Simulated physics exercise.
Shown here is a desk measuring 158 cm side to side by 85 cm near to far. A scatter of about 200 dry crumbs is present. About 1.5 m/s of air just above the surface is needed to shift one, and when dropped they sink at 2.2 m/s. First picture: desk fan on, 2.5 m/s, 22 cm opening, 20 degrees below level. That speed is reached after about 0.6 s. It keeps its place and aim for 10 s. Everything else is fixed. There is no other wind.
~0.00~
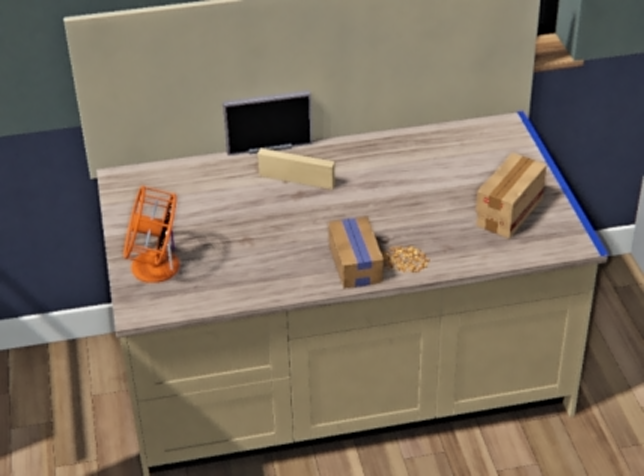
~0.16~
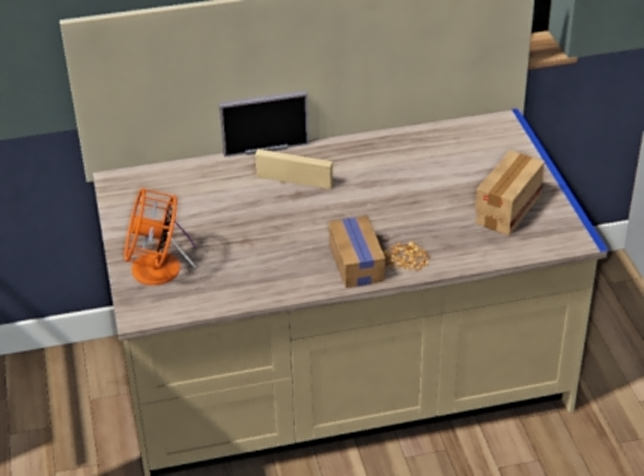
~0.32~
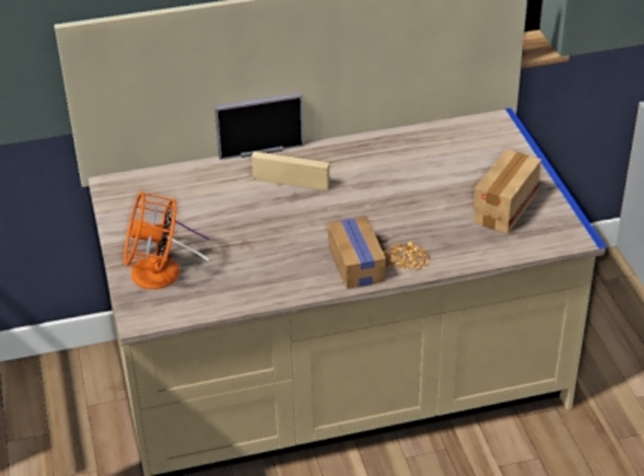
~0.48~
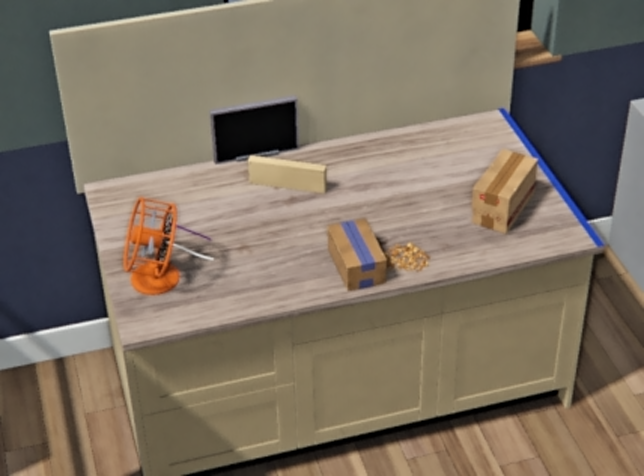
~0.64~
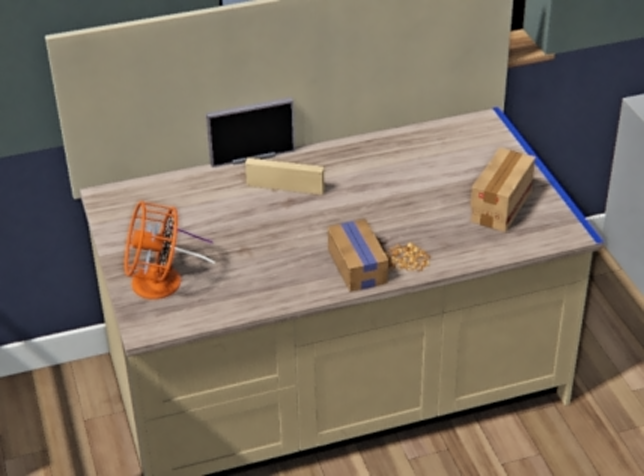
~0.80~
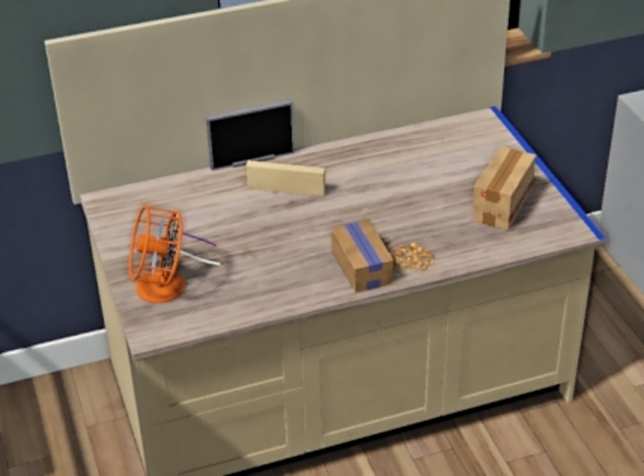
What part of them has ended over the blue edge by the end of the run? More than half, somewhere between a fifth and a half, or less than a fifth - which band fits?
The count over that edge is going to fall short of one fifth.
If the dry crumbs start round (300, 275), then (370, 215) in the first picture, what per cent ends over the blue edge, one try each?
Near 2 % for the first and near 80 % for the second.
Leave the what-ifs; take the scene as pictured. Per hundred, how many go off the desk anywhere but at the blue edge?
I would put it at around 0 per cent.
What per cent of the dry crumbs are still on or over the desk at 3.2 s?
Estimated share: Some 100 %.
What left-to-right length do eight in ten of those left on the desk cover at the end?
The middle group spans some 10 cm.
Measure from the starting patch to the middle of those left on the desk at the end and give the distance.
Close to 0 cm.
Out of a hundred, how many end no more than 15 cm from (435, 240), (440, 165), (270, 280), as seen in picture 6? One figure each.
Taking the spots one by one, around 50 %, 0 % and 0 %.
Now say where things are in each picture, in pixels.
In the first picture, the middle of the dry crumbs is near (405, 258), none has stirred yet and the mouth of the desk fan is at (150, 226).
In the second picture, the middle of the dry crumbs is near (405, 256), none has stirred yet and the blue edge is centred on (559, 175).
In the third picture, the middle of the dry crumbs is near (405, 256), none has stirred yet, the top of a box is at (357, 240) and the top of a box is at (509, 173).
In the fourth picture, the middle of the dry crumbs is near (405, 257) and none has stirred yet.
In the fifth picture, the middle of the dry crumbs is near (406, 257) and none has stirred yet.
In the sixth picture, the middle of the dry crumbs is near (410, 257) and none has stirred yet.
After 2.0 s, 86 % are on the move or not yet settled, 0 % are over the blue edge; the middle of those still in play is near (410, 256).
After 3.2 s, 84 % are on the move or not yet settled, 0 % are over the blue edge; the middle of those still in play is near (410, 256).
After 5.5 s, 75 % are on the move or not yet settled, 0 % are over the blue edge; the middle of those still in play is near (410, 258).
After 10.0 s, at the end, 0 % are over the blue edge; the middle of those still in play is near (410, 258).
